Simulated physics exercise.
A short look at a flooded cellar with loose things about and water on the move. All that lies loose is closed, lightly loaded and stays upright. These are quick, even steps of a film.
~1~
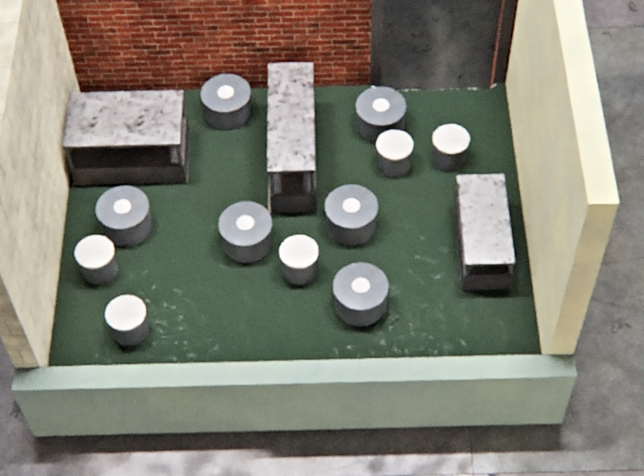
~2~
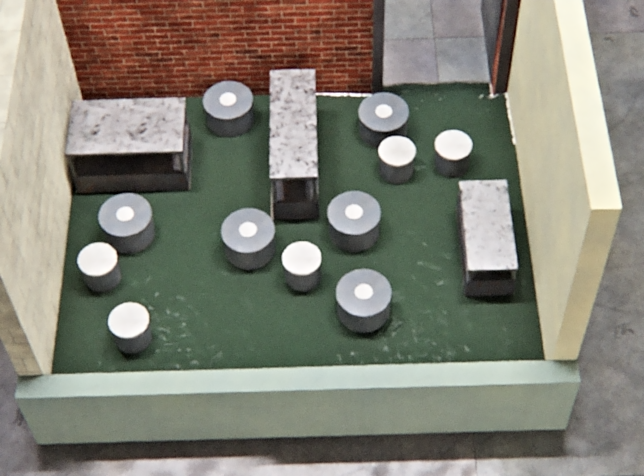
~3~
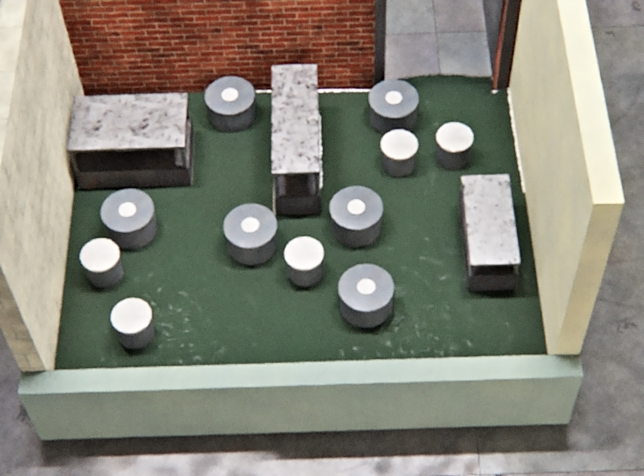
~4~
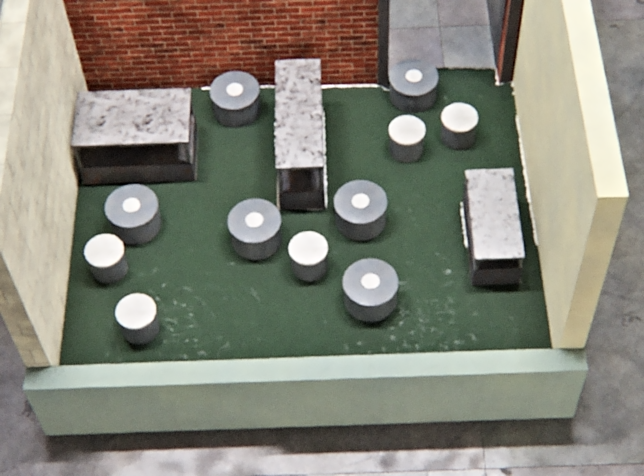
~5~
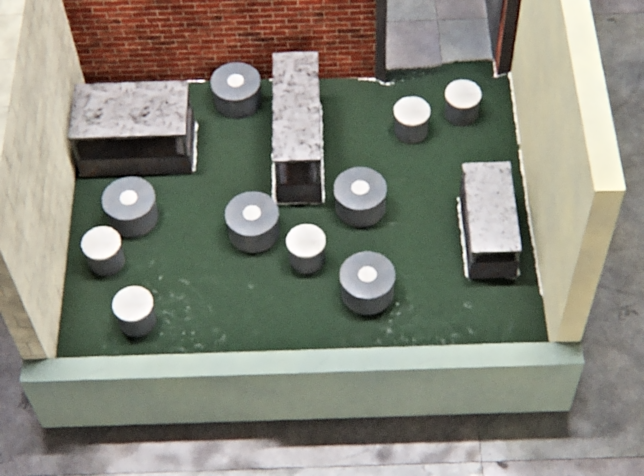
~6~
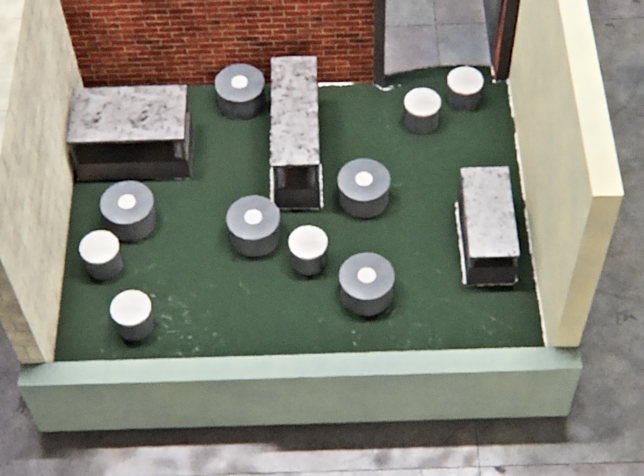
In a flooded cellar with green water, a dark panel cleared from a gap in the back wall, then a grey drum drifted into the gap and out of sight, and two white pails floated after it.
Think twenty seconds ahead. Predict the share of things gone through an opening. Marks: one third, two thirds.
That comes to between one and two thirds.
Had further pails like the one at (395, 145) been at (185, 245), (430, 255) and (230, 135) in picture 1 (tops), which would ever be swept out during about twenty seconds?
In turn: Washed out, out, inside.
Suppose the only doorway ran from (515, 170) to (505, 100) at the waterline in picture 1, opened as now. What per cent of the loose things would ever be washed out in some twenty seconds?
Close to 60 %.
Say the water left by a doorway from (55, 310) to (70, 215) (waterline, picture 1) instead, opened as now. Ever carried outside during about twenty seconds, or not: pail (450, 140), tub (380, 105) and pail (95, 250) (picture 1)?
In that order: Left behind, no, carried outside.
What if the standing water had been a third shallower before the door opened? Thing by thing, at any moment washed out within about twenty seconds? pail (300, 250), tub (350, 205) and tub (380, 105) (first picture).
In that order: Yes, gone, yes.
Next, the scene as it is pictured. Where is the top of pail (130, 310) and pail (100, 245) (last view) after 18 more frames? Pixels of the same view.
Roughly at (199, 315) and (133, 258).
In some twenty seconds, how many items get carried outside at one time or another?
It comes to 7.
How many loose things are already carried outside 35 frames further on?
I count 7.
A moment on, 3 of 11 are out; 8 afloat.
Next, 6 of 11 are out; 5 afloat.
Later, 7 of 11 are out; 4 afloat.
In the end, 7 of 11 are out; 4 afloat.
